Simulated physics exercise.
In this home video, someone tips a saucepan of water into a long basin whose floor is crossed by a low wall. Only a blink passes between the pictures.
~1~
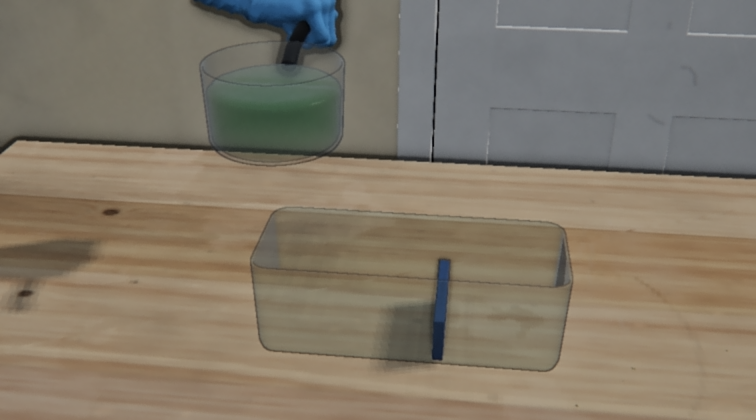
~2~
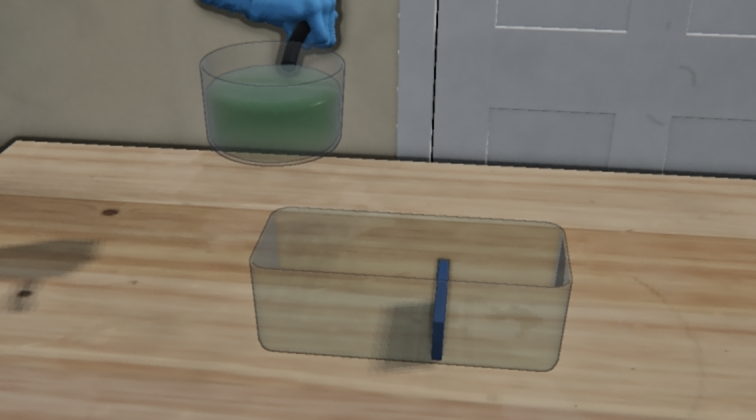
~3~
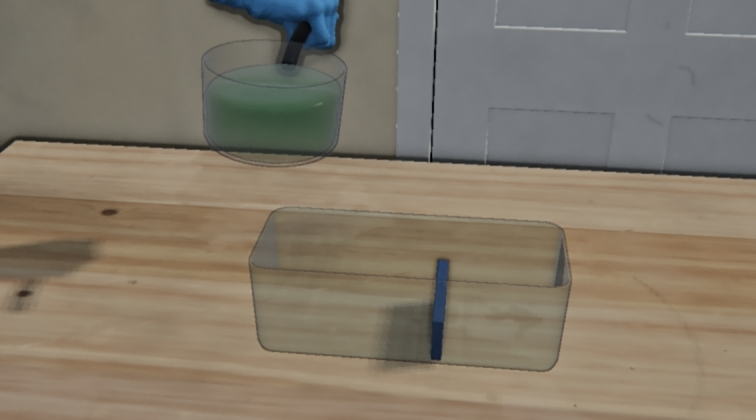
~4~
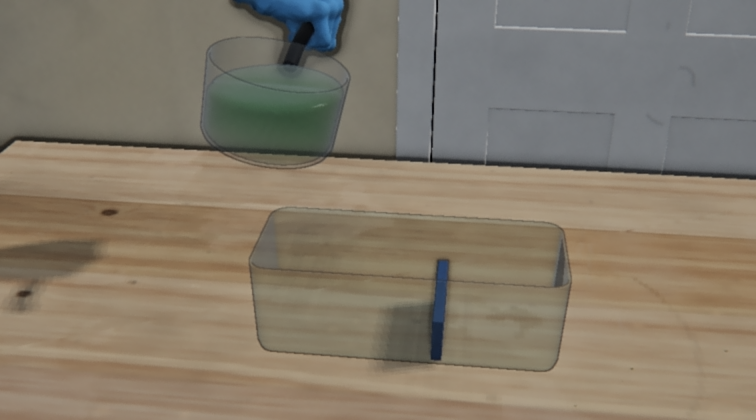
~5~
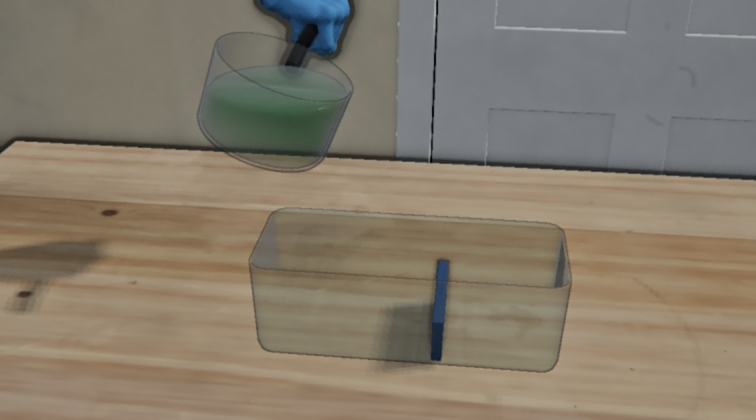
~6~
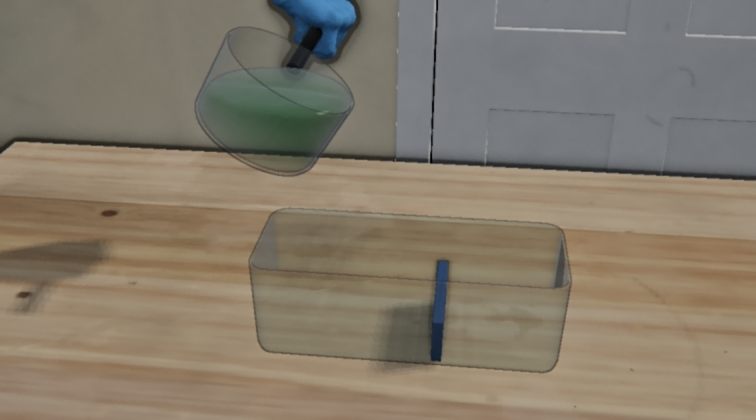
A blue-gloved hand tilts a clear container of green liquid rightward above a long basin.
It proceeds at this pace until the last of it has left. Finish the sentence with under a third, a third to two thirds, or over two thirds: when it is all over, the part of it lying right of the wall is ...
... under a third.
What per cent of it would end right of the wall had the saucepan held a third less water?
Estimated share: Around 5 %.
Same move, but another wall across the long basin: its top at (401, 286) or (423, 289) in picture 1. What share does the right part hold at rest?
50 per cent, then 15 per cent, roughly.
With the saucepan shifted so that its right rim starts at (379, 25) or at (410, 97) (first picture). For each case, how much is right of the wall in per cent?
In turn 50 and 60 in a hundred.
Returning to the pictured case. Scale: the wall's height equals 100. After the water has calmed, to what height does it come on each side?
On the left 60 %, on the right 0 %.
A moment on, the tilt is 87° and 46 per cent is still to pour, 12 is left of the wall and 0 right of it.
Next, the tilt is 96° and 14 per cent is still to pour, 71 is left of the wall and 1 right of it.
Then the tilt is 96° and 4 per cent is still to pour, 84 is left of the wall and 4 right of it.
Later the tilt is 96° and 1 per cent is still to pour, 91 is left of the wall and 5 right of it.
At rest 93 per cent lies left of the wall, 4 right of it and 3 outside.
